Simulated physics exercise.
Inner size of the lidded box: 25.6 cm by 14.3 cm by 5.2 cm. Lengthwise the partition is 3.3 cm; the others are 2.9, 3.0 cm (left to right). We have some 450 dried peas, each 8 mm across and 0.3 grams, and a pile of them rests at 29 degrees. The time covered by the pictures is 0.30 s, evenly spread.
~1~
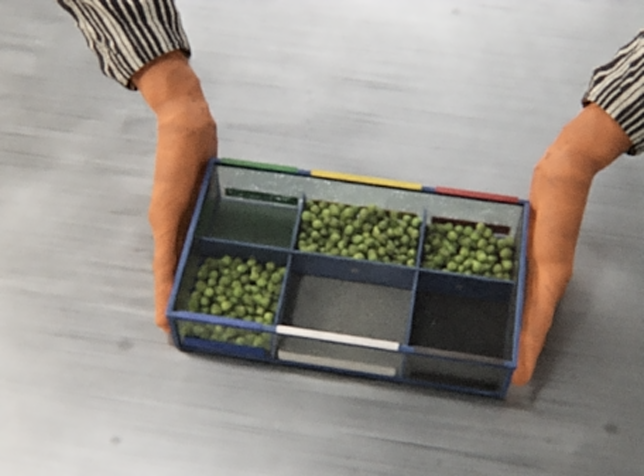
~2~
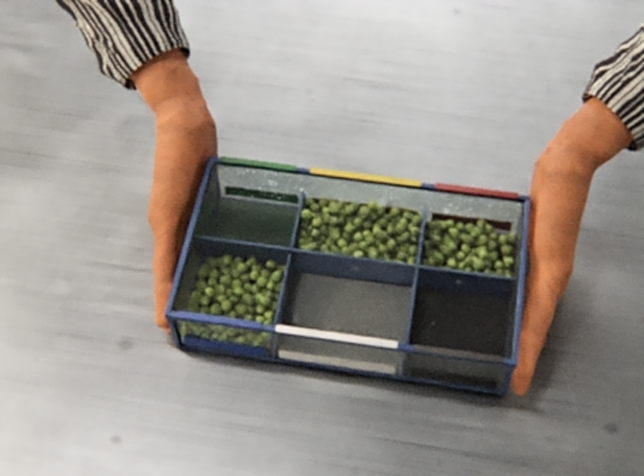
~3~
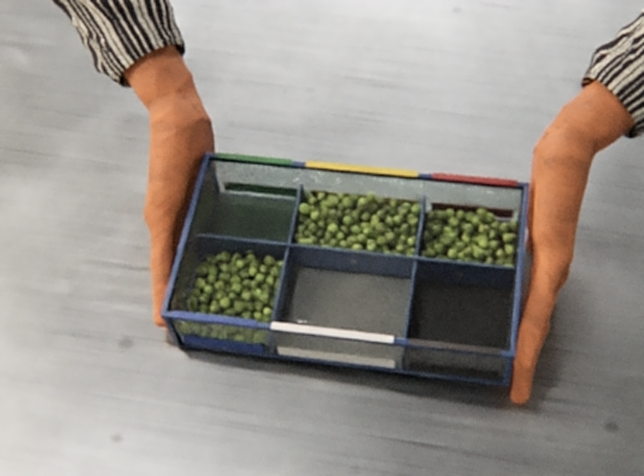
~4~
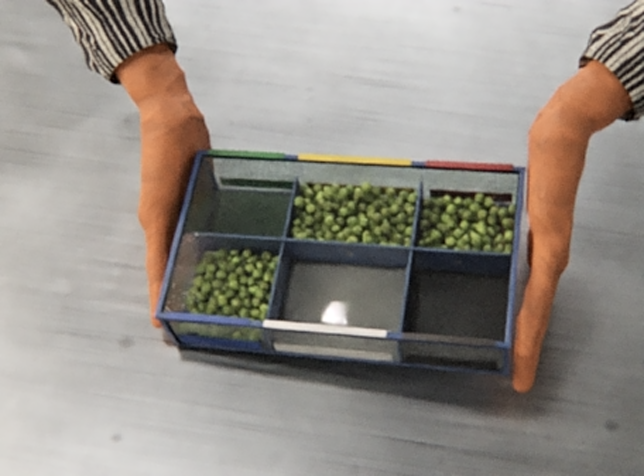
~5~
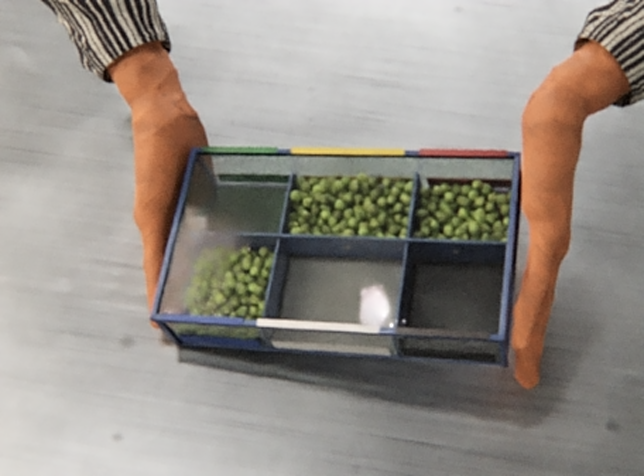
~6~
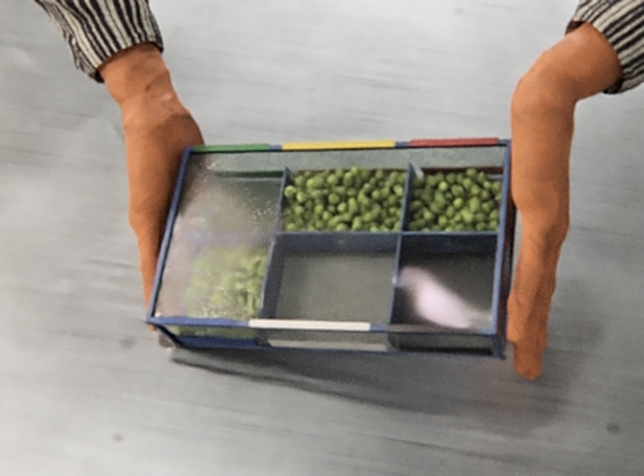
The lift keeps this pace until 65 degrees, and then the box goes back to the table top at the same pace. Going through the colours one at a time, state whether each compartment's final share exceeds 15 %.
Red compartment: Exceeds; blue compartment: Exceeds; green compartment: Does not exceed; yellow compartment: Exceeds; white compartment: Does not exceed; black compartment: Does not exceed.
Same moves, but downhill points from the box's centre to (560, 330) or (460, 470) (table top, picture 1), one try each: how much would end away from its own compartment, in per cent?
20 and 15 %.
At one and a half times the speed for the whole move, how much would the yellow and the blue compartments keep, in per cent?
The yellow compartment gets 30 % while the blue one gets 40 %.
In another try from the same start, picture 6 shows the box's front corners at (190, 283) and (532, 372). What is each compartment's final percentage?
Per cent at the finish: Red 30, blue 25, green 0, yellow 35, white 5, black 5.
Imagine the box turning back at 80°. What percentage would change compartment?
Roughly 40 percent would.
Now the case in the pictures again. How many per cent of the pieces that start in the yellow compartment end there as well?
Roughly 60 per cent.
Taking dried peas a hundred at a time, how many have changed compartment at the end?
Result: Roughly 20 %.
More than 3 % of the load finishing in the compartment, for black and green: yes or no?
For black, it does not, for green, it does.
Then, 0.74 s after the last picture, tilt 64 degrees; red 20 %, blue 30 %, green 5 %, yellow 40 %.
Then, 1.24 s after the last picture, tilt 27 degrees; red 20 %, blue 40 %, green 5 %, yellow 30 %.
Then, 1.80 s after the last picture, tilt 0 degrees; red 20 %, blue 40 %, green 5 %, yellow 30 %.
In the end, red 20 %, blue 40 %, green 5 %, yellow 30 %, white 0 %, black 0 %.
